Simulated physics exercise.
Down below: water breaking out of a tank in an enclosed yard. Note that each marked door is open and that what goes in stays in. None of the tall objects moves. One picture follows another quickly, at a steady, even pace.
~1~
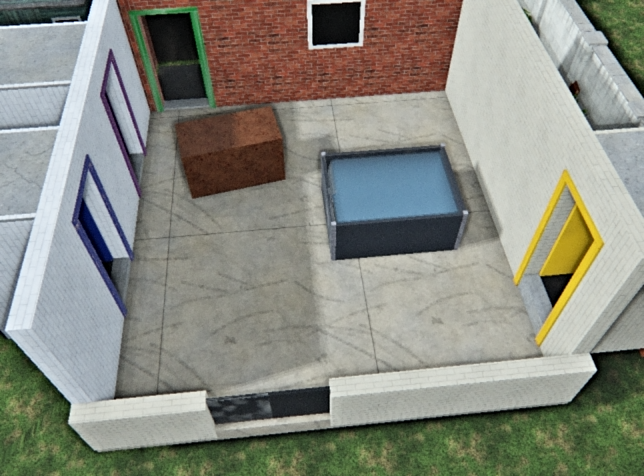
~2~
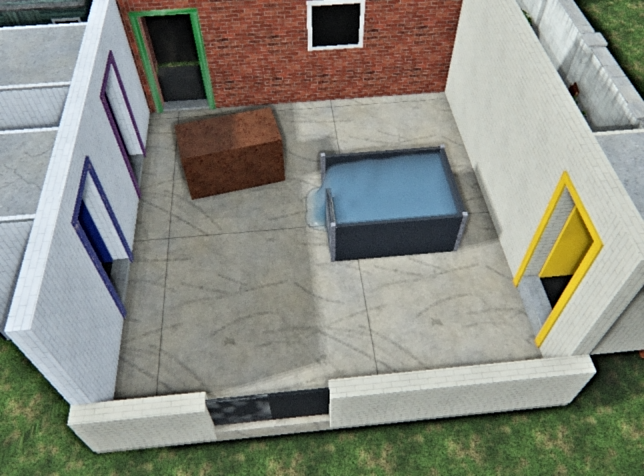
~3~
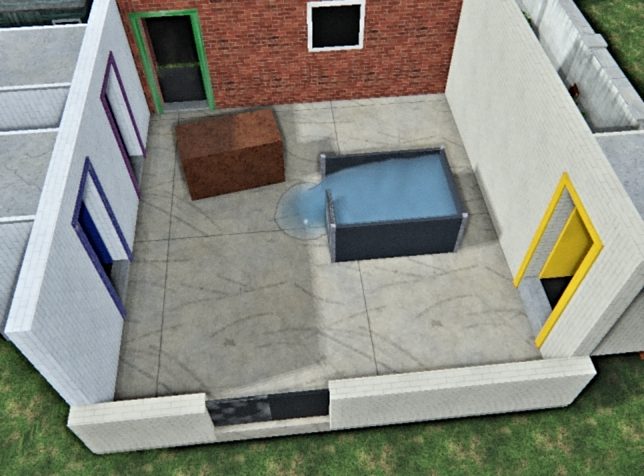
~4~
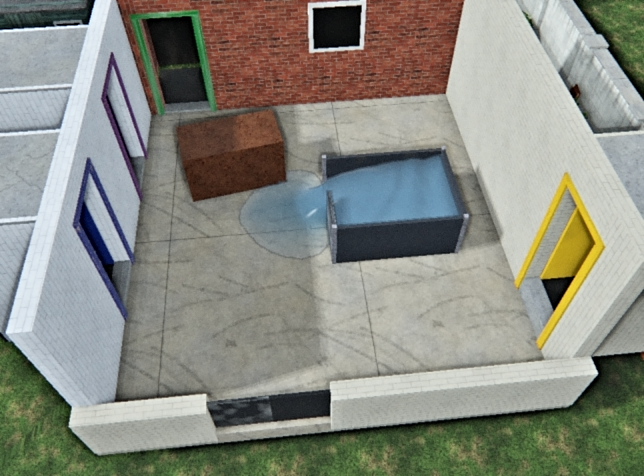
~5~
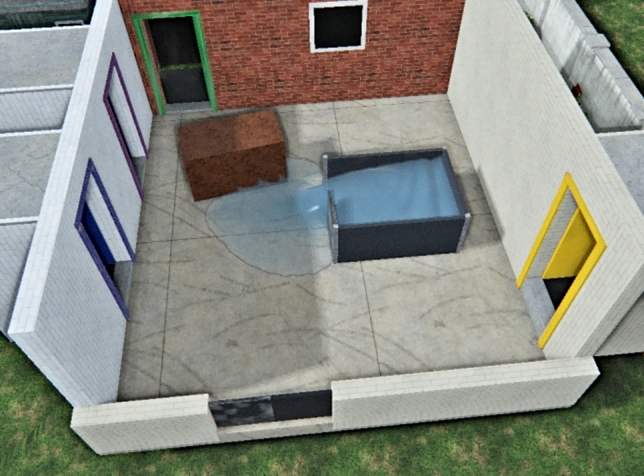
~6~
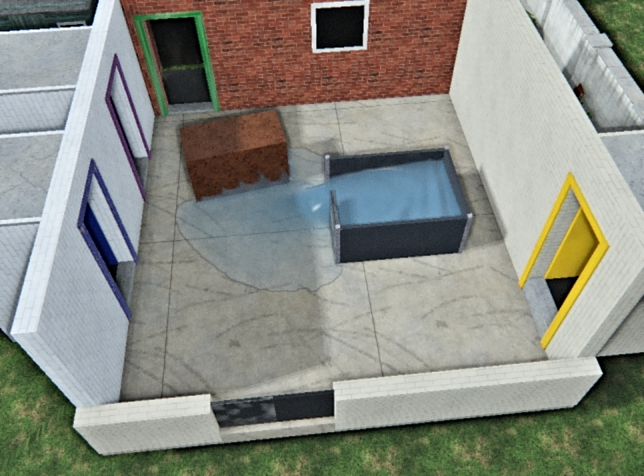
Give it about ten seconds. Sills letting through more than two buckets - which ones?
Sill by sill: Blue door: More than two; purple door: Not more than two; green door: More than two; yellow door: Not more than two.
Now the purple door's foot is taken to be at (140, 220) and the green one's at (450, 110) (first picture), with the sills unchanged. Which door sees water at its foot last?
I reckon it is the yellow-painted one.
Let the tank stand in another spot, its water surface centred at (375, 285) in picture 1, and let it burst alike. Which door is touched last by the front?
Observation: The yellow door.
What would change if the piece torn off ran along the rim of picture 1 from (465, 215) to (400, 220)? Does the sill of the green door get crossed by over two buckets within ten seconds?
Green: Above the limit.
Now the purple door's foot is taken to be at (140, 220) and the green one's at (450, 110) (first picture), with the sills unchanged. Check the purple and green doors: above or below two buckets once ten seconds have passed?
Here the purple door tops the limit while the green door stays within the limit.
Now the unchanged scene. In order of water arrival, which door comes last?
Result: The one in yellow.
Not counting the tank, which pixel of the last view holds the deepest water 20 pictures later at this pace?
Deepest spot: Around (117, 426).
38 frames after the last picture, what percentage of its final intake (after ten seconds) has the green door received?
The figure is near 70 per cent.
A moment on, water covers 25 % of the floor; the blue door wet at the sill, nothing in, the purple door wet at the sill, nothing in, the green door not reached, the yellow door not reached.
Next, water covers 35 % of the floor; the blue door under two buckets in, the purple door wet at the sill, nothing in, the green door not reached, the yellow door not reached.
Then, water covers 50 % of the floor; the blue door over two buckets in, the purple door wet at the sill, nothing in, the green door under two buckets in, the yellow door not reached.
Later, water covers 85 % of the floor; the blue door far over two buckets in, the purple door wet at the sill, nothing in, the green door over two buckets in, the yellow door wet at the sill, nothing in.
In the end, water covers 95 % of the floor; the blue door far over two buckets in, the purple door wet at the sill, nothing in, the green door far over two buckets in, the yellow door wet at the sill, nothing in.
